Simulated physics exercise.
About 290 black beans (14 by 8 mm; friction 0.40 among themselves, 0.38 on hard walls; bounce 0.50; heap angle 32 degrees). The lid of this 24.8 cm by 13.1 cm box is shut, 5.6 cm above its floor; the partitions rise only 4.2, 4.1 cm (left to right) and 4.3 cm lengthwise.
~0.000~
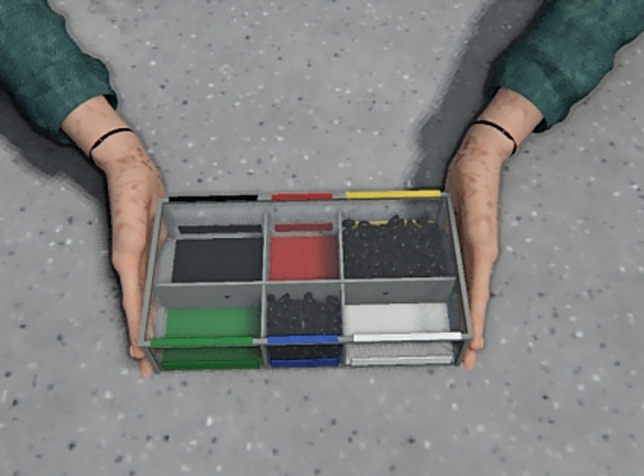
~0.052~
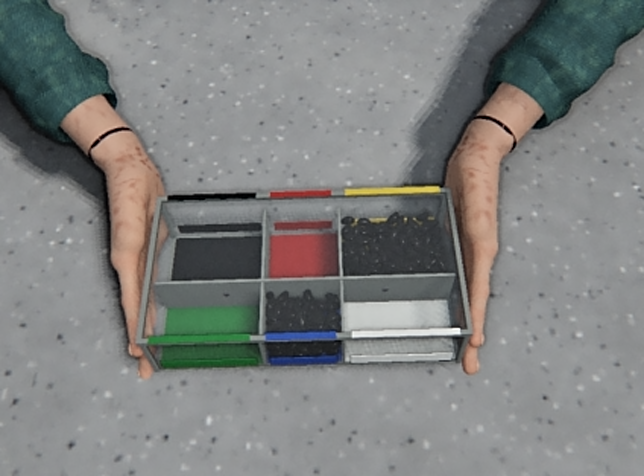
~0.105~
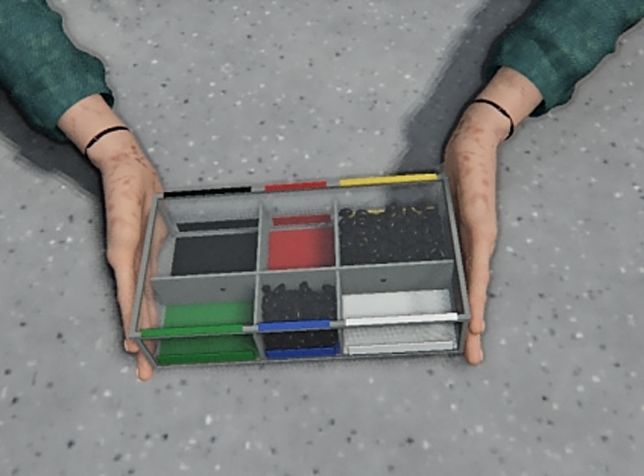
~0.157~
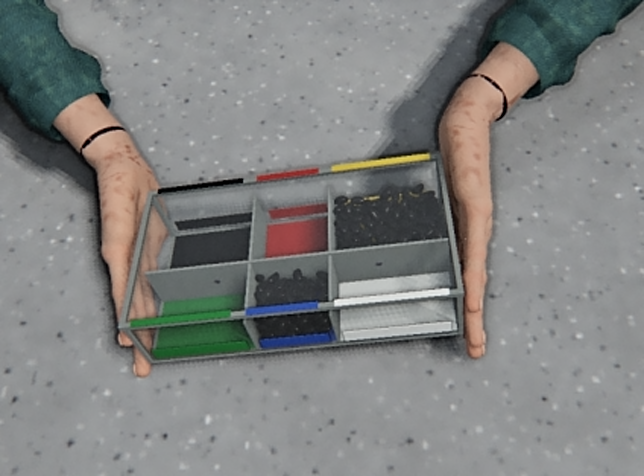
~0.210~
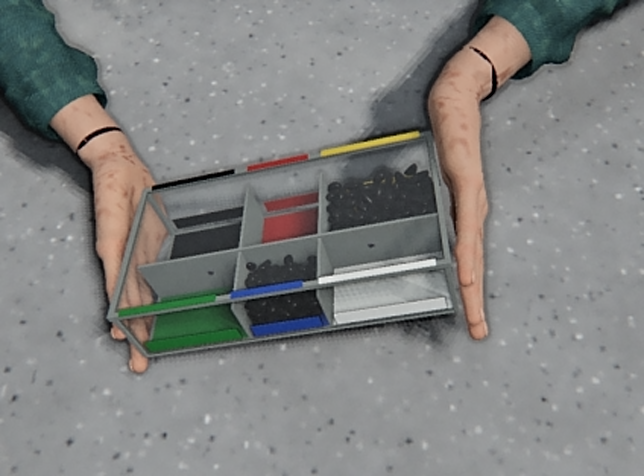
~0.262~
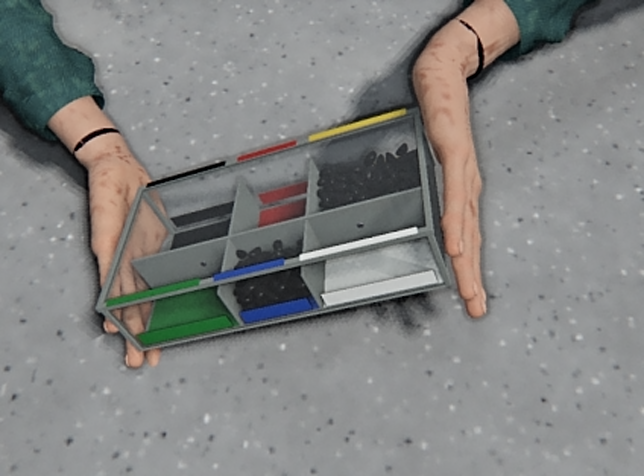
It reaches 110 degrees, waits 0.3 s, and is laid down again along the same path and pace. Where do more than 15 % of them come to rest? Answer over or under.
Red compartment: Under; blue compartment: Over; green compartment: Under; yellow compartment: Over; white compartment: Under; black compartment: Under.
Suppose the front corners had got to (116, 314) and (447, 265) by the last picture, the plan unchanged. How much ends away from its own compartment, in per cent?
In that case some 15 per cent.
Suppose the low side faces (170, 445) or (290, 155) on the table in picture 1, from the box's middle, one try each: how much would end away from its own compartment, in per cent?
Some 15 and 10 per cent.
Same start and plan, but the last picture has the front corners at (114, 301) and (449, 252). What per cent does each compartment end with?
Red 0, blue 25, green 0, yellow 65, white 0, black 10.
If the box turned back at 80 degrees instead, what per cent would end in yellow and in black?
In that case yellow 65, black 5.
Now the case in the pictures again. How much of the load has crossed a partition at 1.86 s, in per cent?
About 10 per cent.
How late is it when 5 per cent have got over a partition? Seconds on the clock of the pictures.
Near 0.90 s.
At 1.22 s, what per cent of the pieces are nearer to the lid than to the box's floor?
Some 60 per cent.
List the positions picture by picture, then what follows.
In the first frame, box tilt 0 degrees, front corners at (144, 342) and (467, 335); blue 35 %, yellow 65 %.
In the second frame, box tilt 1 degrees, front corners at (142, 340) and (467, 330).
In the third frame, box tilt 5 degrees, front corners at (135, 333) and (465, 316), lowest corner left back.
In the fourth frame, box tilt 12 degrees, front corners at (125, 324) and (458, 291), lowest corner left back.
In the fifth frame, box tilt 18 degrees, front corners at (114, 315) and (445, 261), lowest corner left back.
In the sixth frame, box tilt 24 degrees, front corners at (103, 306) and (427, 229), lowest corner left back; blue 35 %, yellow 65 %. The box's pace is about 120 degrees a second.
Then, at 1.22 s, tilt 110 degrees; blue 30 %, yellow 60 %, black 10 %.
Then, at 1.86 s, tilt 56 degrees; blue 30 %, yellow 60 %, black 10 %.
After 2.54 s, tilt 0 degrees; blue 30 %, yellow 60 %, black 10 %.
At rest (3.0 s), red 0 %, blue 30 %, green 0 %, yellow 60 %, white 0 %, black 10 %.
